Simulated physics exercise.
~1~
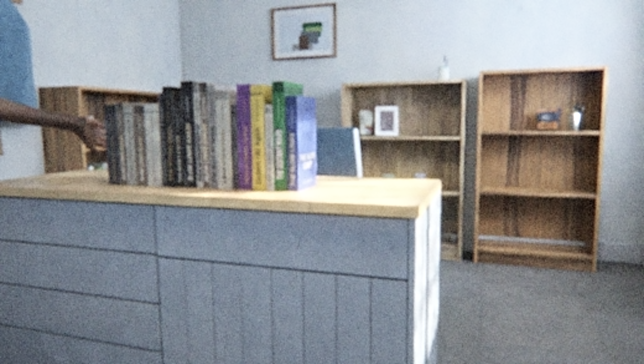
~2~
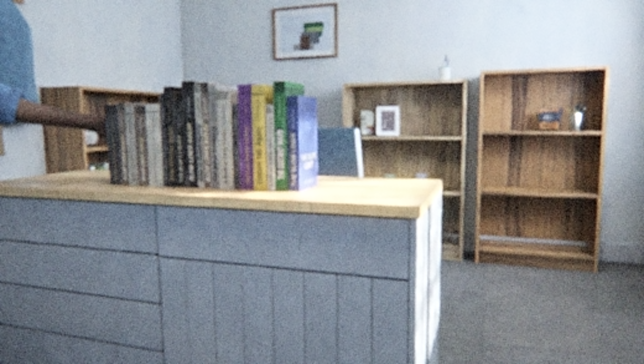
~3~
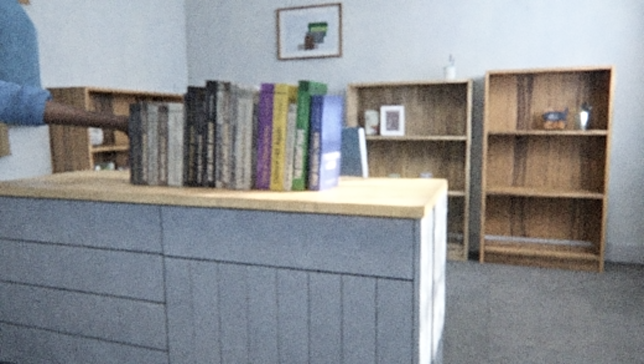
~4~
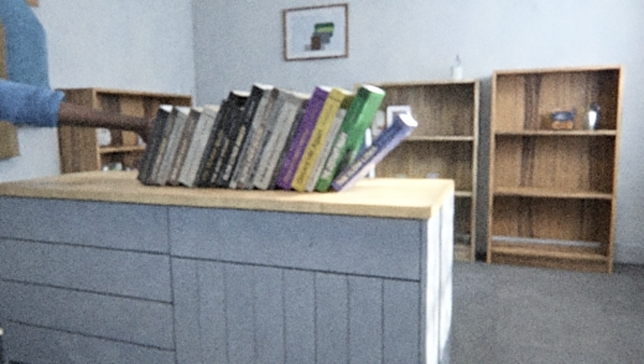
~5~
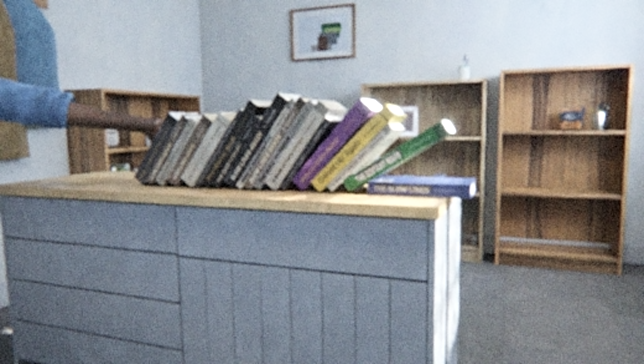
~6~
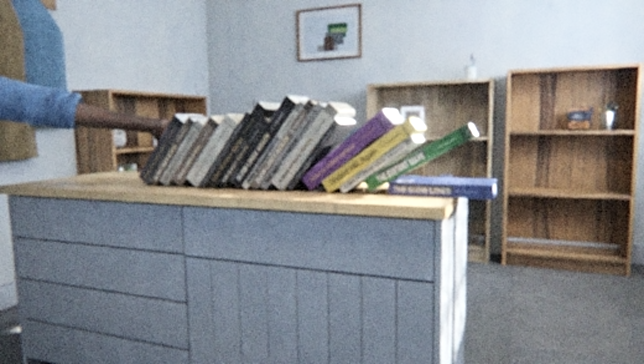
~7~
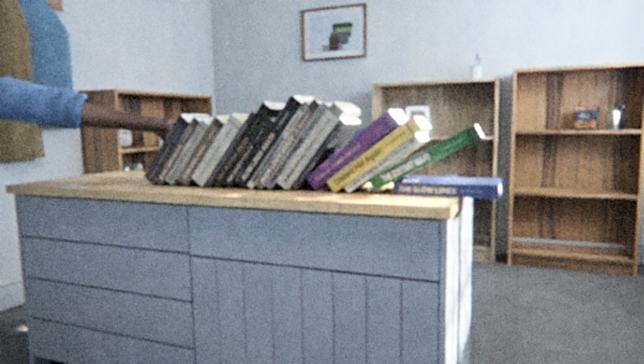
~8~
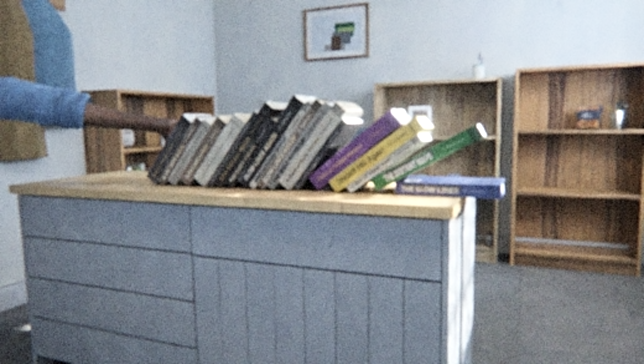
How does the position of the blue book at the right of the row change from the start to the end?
At the start the blue book stands upright at the right end of the row, and by the end it is lying on its side.
